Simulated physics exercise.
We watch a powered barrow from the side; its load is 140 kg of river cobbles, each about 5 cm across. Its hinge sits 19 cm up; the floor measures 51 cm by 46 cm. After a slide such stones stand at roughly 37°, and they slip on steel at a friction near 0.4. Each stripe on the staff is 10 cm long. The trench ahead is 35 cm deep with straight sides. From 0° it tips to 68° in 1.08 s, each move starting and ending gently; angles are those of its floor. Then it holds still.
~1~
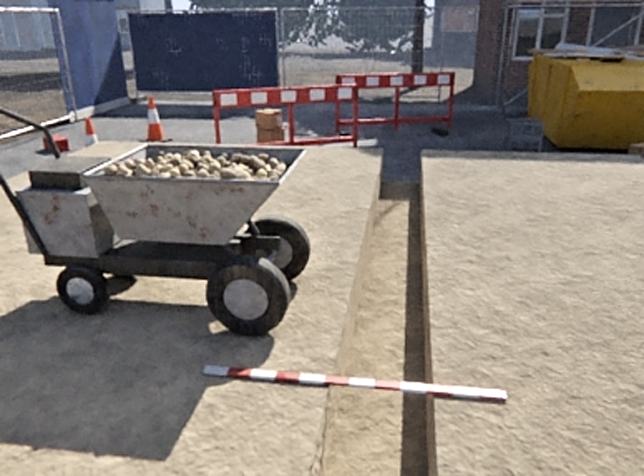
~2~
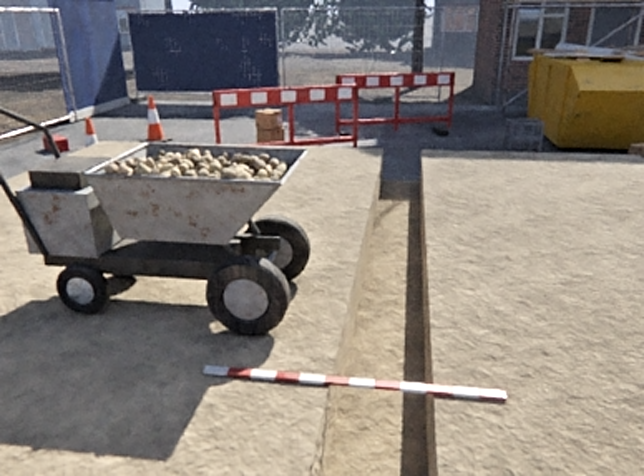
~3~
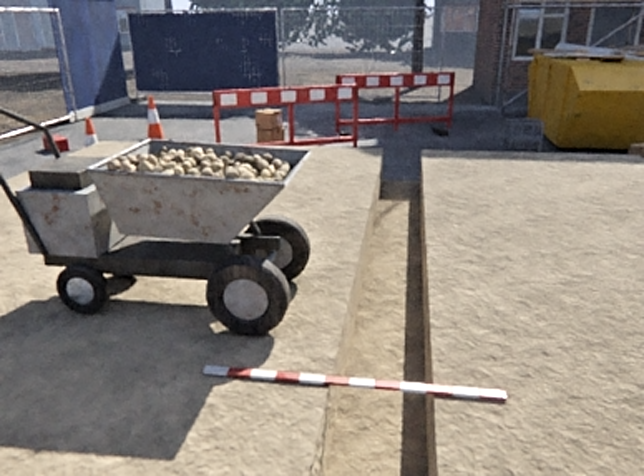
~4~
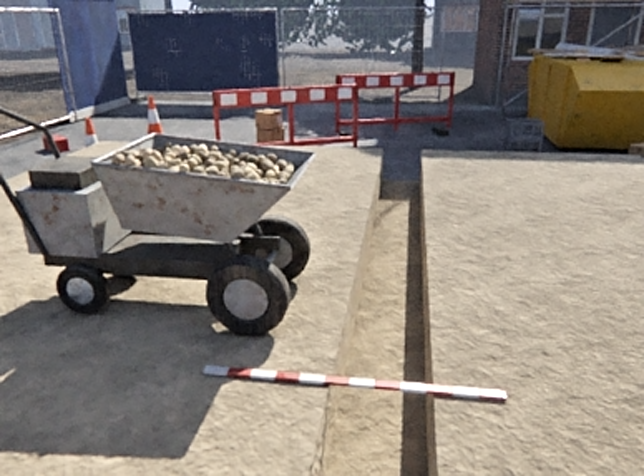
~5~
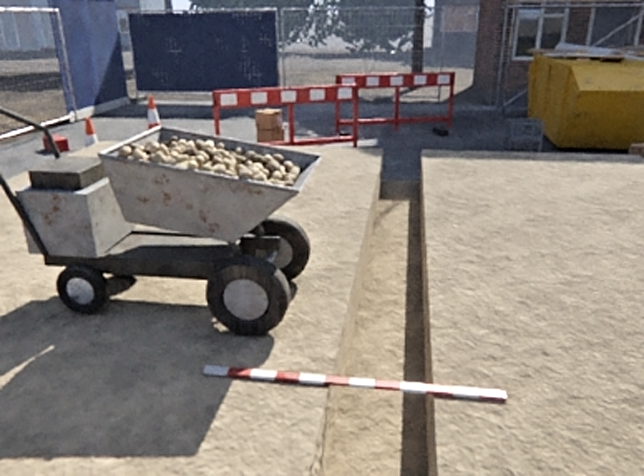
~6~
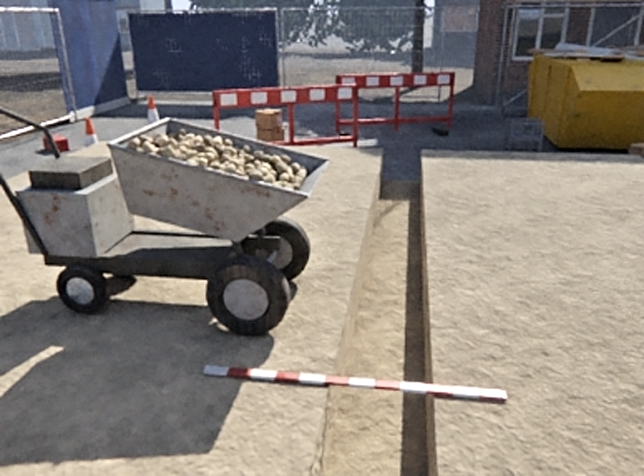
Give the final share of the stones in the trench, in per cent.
Roughly 65 per cent ends in the trench.
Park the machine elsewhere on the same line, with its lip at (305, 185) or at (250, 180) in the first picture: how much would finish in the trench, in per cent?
First some 40, then 90 per cent.
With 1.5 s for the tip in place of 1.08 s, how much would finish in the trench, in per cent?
It would be near 70 per cent.
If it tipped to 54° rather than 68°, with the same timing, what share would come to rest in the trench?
It would be near 45 per cent.
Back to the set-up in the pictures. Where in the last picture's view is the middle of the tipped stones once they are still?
Around (412, 357).
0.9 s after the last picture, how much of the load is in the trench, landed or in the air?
Some 25 per cent.
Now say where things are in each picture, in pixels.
In the first picture, lip at (280, 183), floor tilted 0°, highest stones at (212, 160).
In the second picture, lip at (281, 184), floor tilted 1°, highest stones at (210, 159).
In the third picture, the tray is at 2°, its lip at (285, 185); the top of the load is at (182, 158).
In the fourth picture, lip at (291, 188), floor tilted 5°, highest stones at (181, 154).
In the fifth picture, lip at (299, 192), floor tilted 9°, highest stones at (178, 148).
In the sixth picture, lip at (308, 197), floor tilted 13°, highest stones at (180, 141).
Then, 0.5 s after the last picture the floor is at 57°, 100 % in the tray; the foremost stones are at (366, 242).
Then, 0.9 s after the last picture the floor is at 68°, 61 % in the tray, 26 % in the trench, 13 % past the trench; the foremost stones are at (473, 334).
Then, 1.2 s after the last picture the floor is at 68°, 24 % in the tray, 42 % in the trench, 34 % past the trench; the foremost stones are at (601, 324).
Then, 3.2 s after the last picture the floor is at 68°, 0 % in the tray, 65 % in the trench, 35 % past the trench; the foremost stones are past the picture's edge.
